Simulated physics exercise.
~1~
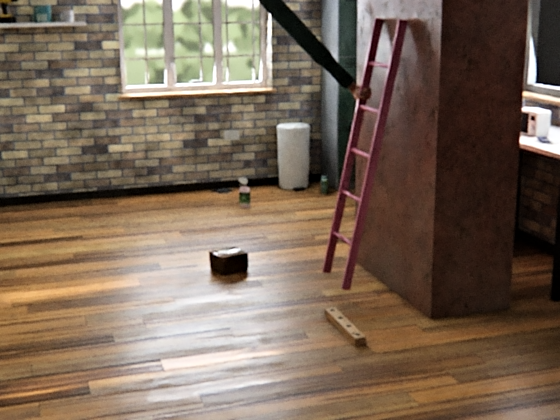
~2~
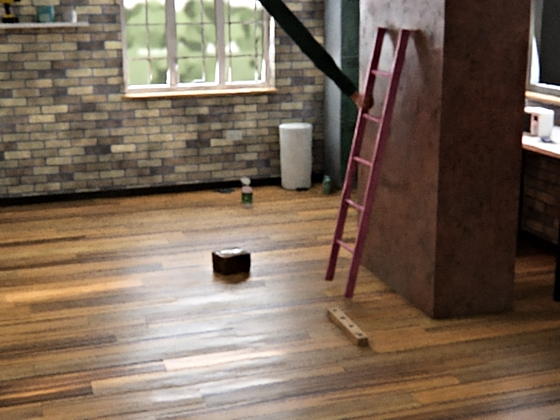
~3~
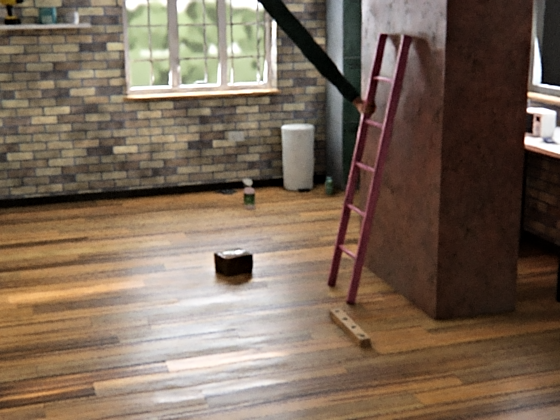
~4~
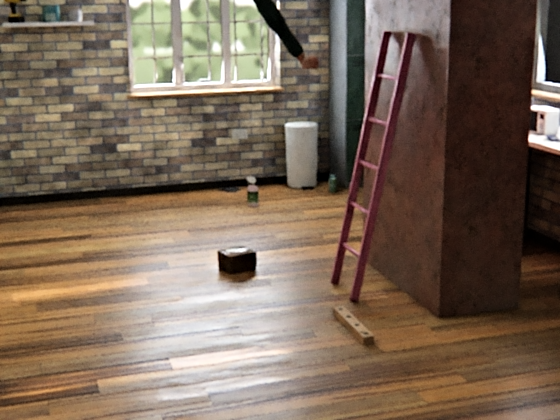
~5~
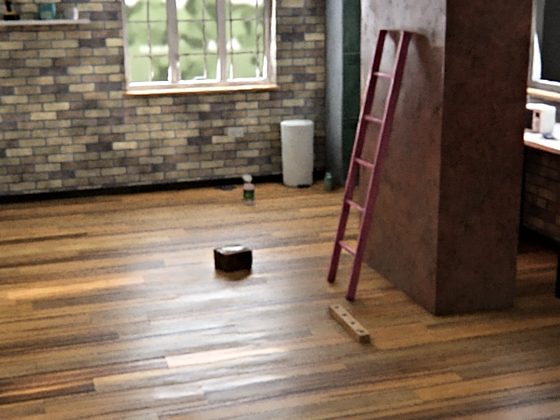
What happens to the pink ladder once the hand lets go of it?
The pink ladder holds its place and stays leaning against the pillar after the hand draws away.
The video shows a pink ladder leaning against a broad brown pillar on a wooden floor, near a small dark box and a strip of wood. A hand holding the ladder lets go and draws back out of view, and the ladder stays leaning.
